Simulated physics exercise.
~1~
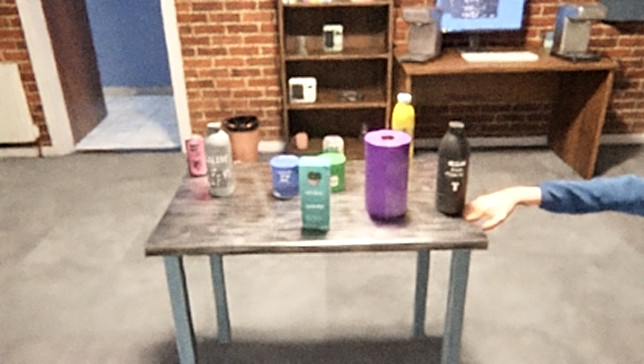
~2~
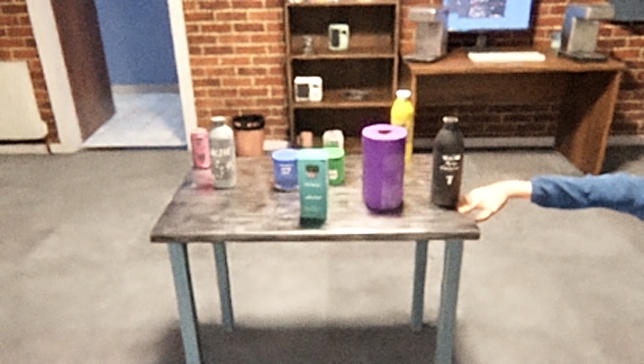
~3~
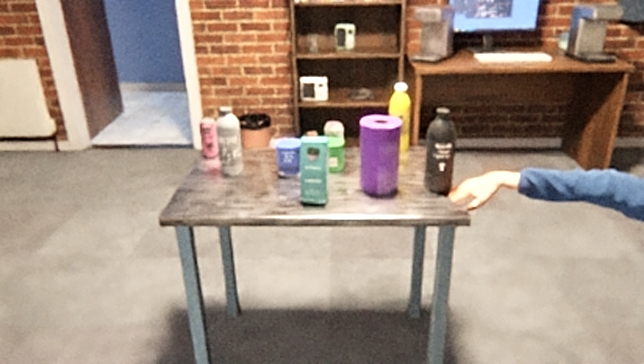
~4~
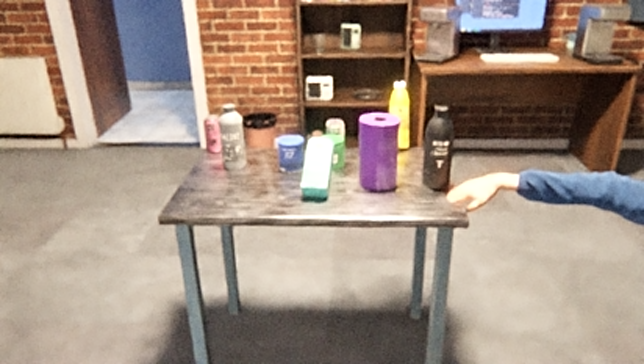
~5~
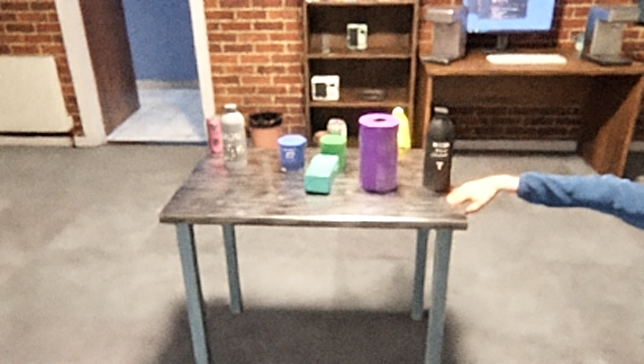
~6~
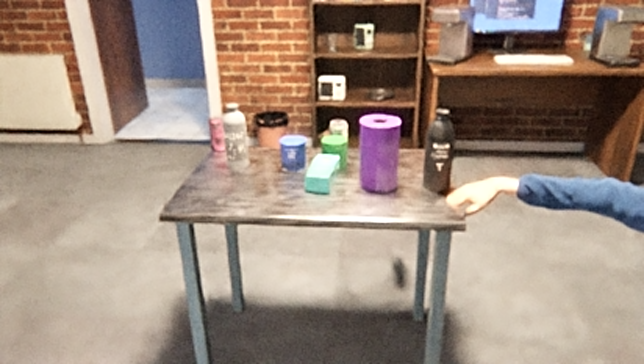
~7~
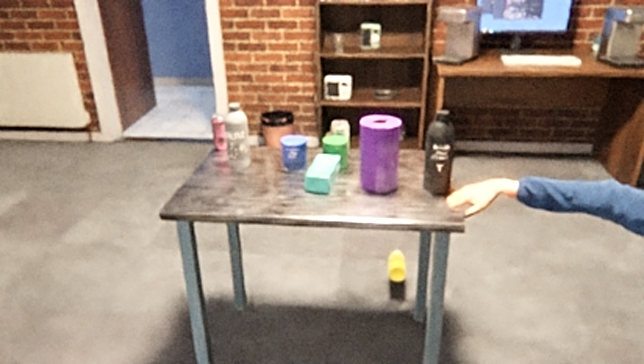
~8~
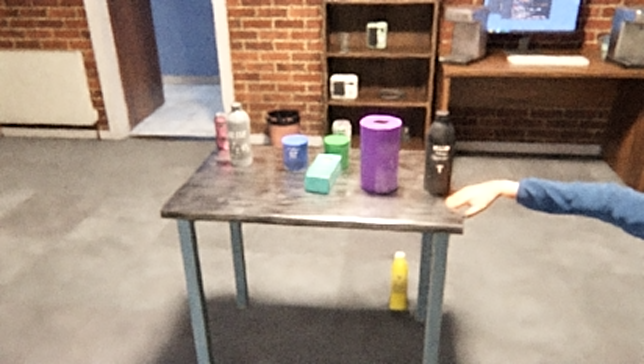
A small table crowded with bottles, cups and cans slid away while a hand rested at its right edge; the turquoise carton toppled onto its side, then the yellow bottle tipped off the back and ended on the floor, the others still standing.
